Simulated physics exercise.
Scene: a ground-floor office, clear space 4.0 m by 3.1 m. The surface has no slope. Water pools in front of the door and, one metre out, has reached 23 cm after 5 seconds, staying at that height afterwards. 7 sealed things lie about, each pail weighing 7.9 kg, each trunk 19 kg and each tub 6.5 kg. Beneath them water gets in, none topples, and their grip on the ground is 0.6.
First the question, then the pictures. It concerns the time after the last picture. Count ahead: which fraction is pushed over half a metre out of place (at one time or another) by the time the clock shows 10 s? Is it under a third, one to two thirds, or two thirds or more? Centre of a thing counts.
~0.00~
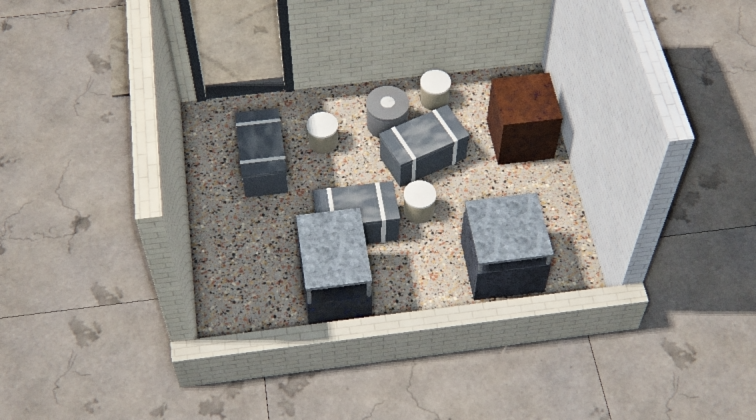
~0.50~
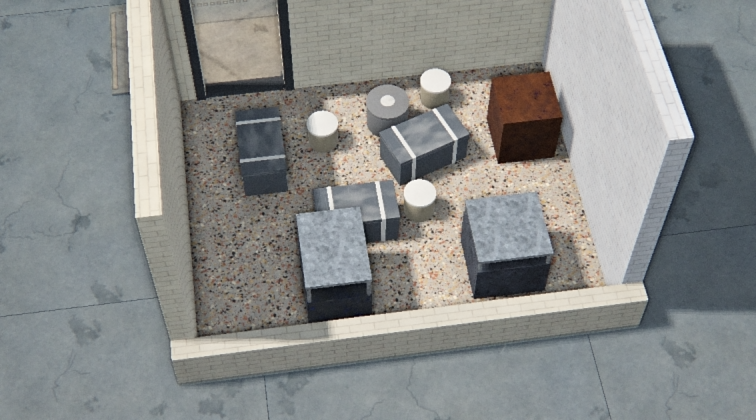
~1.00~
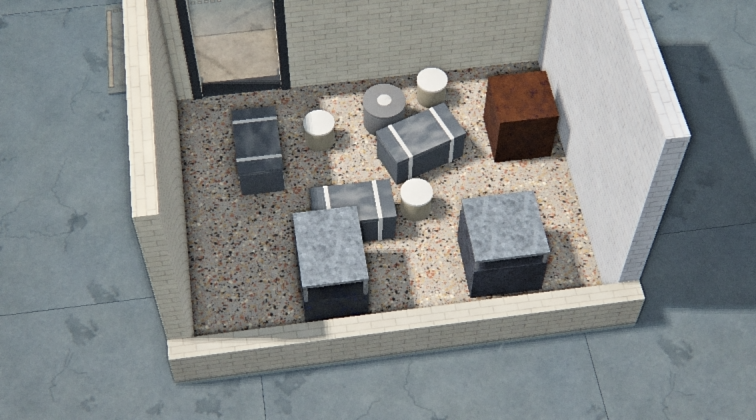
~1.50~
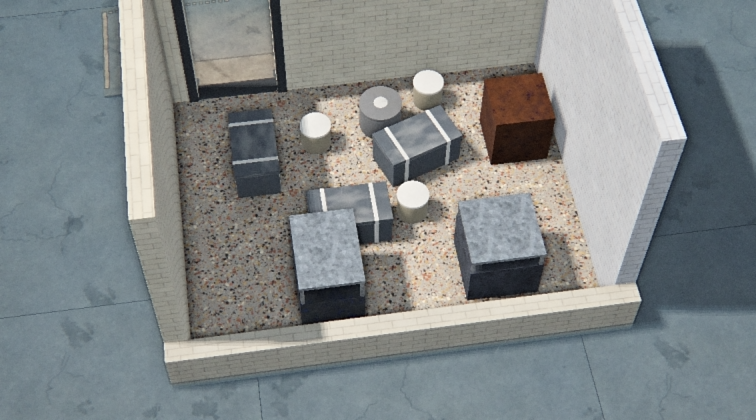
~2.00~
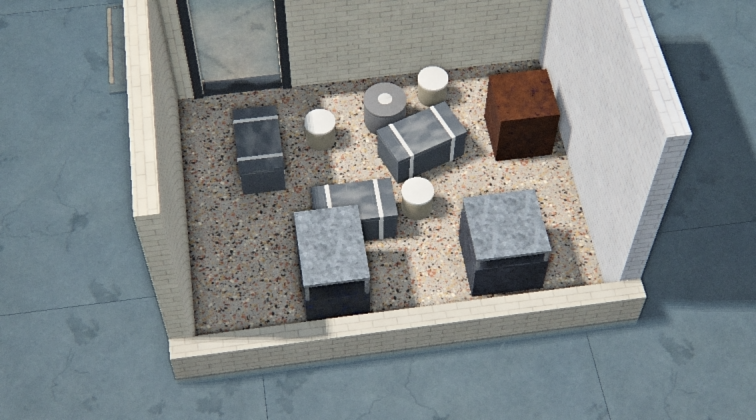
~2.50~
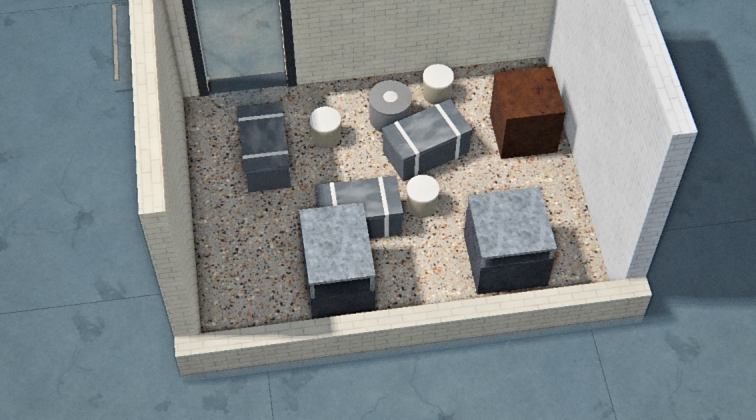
Under a third.
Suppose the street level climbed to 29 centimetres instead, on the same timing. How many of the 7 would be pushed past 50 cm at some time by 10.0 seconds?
Under that setup the answer is 3.
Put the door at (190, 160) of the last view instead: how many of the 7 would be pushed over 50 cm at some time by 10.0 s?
Count: 7.
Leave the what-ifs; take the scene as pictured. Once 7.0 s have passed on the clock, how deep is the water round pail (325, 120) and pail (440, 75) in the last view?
Roughly 6 and 2 cm.
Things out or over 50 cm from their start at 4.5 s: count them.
I make it 0 by then.
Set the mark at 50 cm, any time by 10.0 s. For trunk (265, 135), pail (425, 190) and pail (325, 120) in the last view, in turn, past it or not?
Result, in order: Exceeded / stayed within / stayed within.
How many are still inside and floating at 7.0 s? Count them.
Just then, the number is 1.
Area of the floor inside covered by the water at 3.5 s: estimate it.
About 1.5 m2 is covered.
After 3.5 s 0 of 7 are over 50 cm from their spots; 0 afloat.
After 4.5 s 0 of 7 are over 50 cm from their spots; 0 afloat.
After 7.0 s 1 of 7 are over 50 cm from their spots; 1 afloat.
After 10.0 s 1 of 7 are over 50 cm from their spots, and 1 have been at some point; 2 afloat.
